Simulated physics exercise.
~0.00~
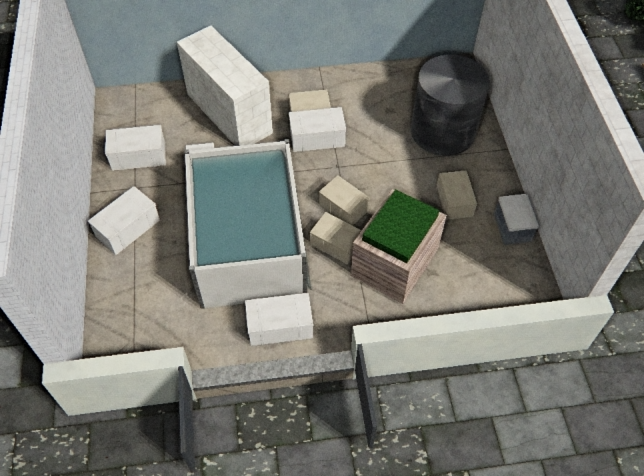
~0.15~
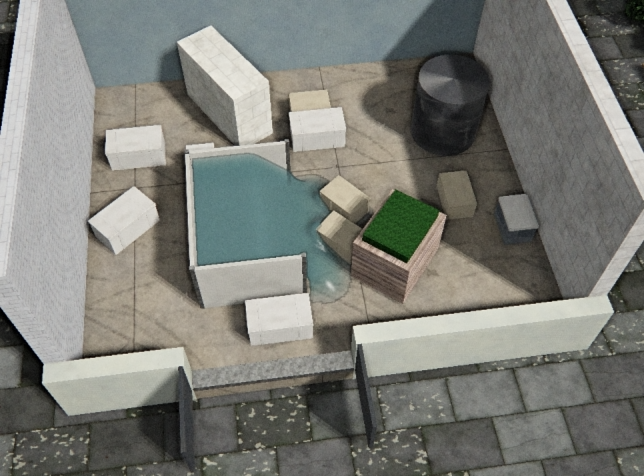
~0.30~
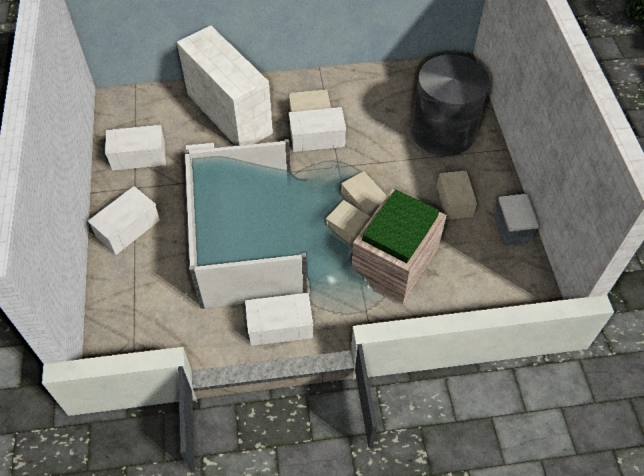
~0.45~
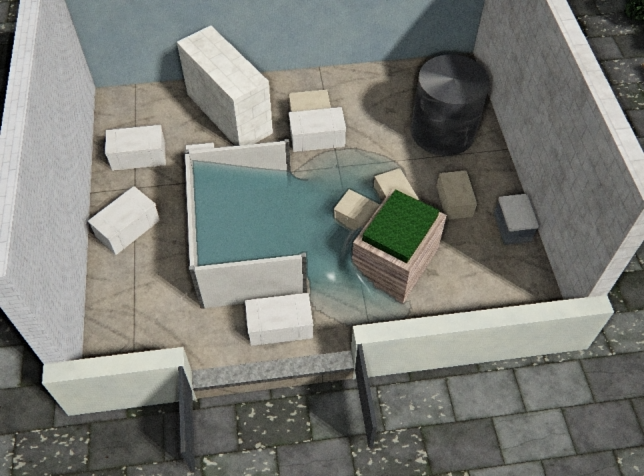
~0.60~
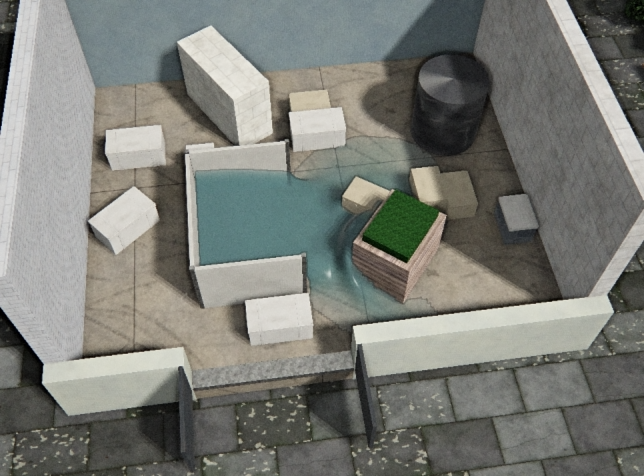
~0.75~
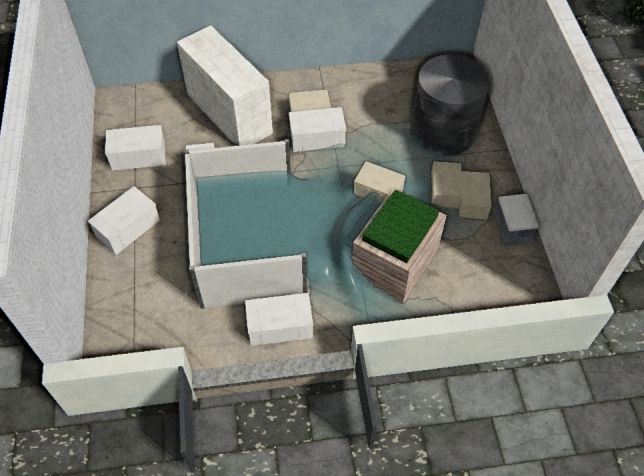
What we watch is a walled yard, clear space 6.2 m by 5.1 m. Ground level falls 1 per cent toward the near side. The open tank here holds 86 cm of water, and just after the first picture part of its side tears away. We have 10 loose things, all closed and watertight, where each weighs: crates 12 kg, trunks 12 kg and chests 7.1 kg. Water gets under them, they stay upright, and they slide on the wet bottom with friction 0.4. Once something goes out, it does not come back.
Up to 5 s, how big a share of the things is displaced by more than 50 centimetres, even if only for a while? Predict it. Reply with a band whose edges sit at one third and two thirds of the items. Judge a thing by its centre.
Band: One third to two thirds.
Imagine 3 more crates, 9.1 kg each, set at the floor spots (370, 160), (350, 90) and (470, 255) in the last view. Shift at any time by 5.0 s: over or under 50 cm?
Result, in sequence: Above the mark / above the mark / above the mark.
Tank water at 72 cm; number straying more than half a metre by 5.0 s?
Then the count would be 5.
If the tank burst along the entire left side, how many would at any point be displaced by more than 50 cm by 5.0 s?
That would give 5.
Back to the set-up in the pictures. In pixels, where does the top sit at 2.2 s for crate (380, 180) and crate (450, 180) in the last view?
Approx. (418, 151); approx. (494, 141).
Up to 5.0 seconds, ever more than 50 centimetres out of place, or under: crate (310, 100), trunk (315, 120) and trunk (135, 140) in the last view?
Listed in sequence: Higher; higher; lower for the last.
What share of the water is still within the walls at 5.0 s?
Around 92 % of the water.
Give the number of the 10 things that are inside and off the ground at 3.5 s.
Just then, the number is 6.
After 1.1 s 3 of 10 are over 50 cm from their spots; 2 afloat.
After 2.2 s 4 of 10 are over 50 cm from their spots; 3 afloat.
After 3.5 s 6 of 10 are over 50 cm from their spots; 6 afloat.
After 5.0 s 6 of 10 are over 50 cm from their spots, and 6 have been at some point; 6 afloat.
